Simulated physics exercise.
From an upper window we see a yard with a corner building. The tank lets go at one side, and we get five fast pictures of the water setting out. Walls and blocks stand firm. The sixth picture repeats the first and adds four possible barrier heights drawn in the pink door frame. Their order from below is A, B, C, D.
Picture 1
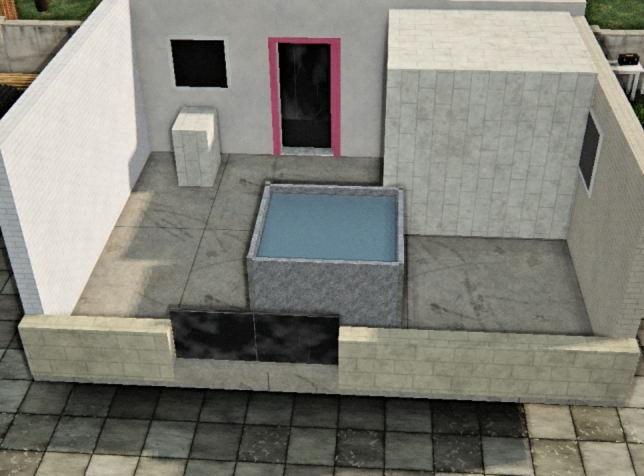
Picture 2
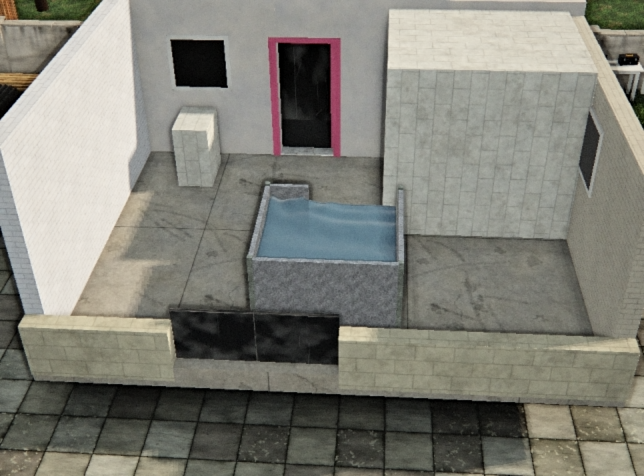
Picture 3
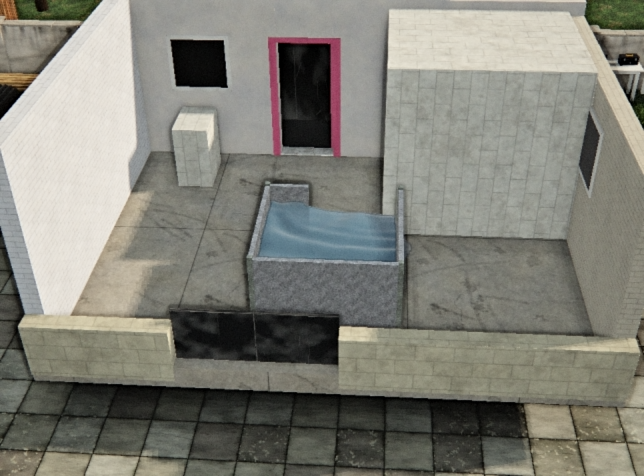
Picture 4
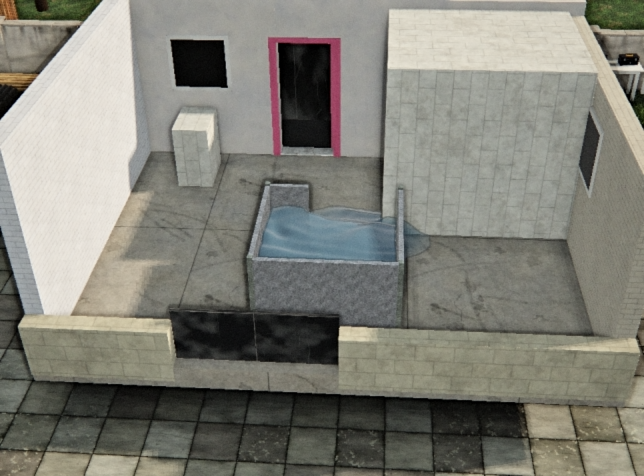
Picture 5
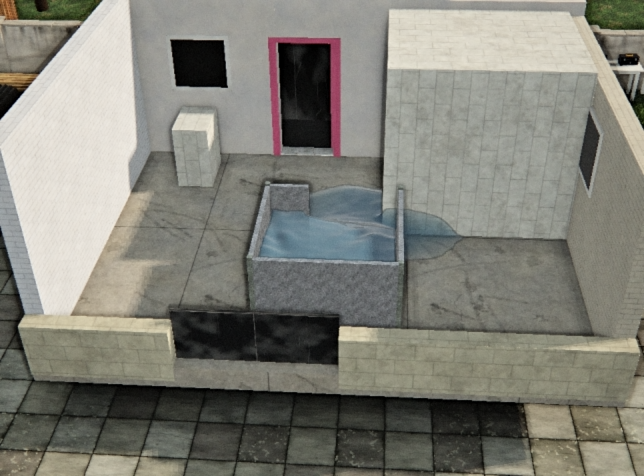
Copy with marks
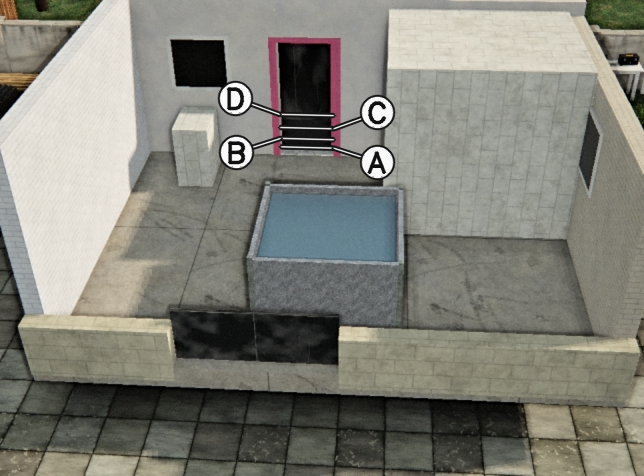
The clip opens on a walled yard with a pink-framed doorway, a corner building and a still, full tank in the middle. The tank's back side opens up and the water inside dips and ripples, then a shallow sheet spreads out behind it across the ground toward the corner building.
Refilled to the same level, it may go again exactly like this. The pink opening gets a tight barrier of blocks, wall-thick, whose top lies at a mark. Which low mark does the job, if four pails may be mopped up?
I would pick mark C.
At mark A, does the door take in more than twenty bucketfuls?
Yes, it does.
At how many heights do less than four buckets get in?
Two.
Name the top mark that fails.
That would be B.
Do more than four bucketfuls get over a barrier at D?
No, that is safe.
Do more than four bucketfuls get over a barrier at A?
Yes.
On the marked copy, A at (307, 147); B at (307, 139); C at (306, 128); D at (306, 114); from the bottom up A, B, C, D.
Choosing A, dozens of bucketfuls pour in.
Choosing B, about 10 bucketfuls get in.
Choosing C, a splash gets over, under a bucket.
Choosing D, nothing gets over.
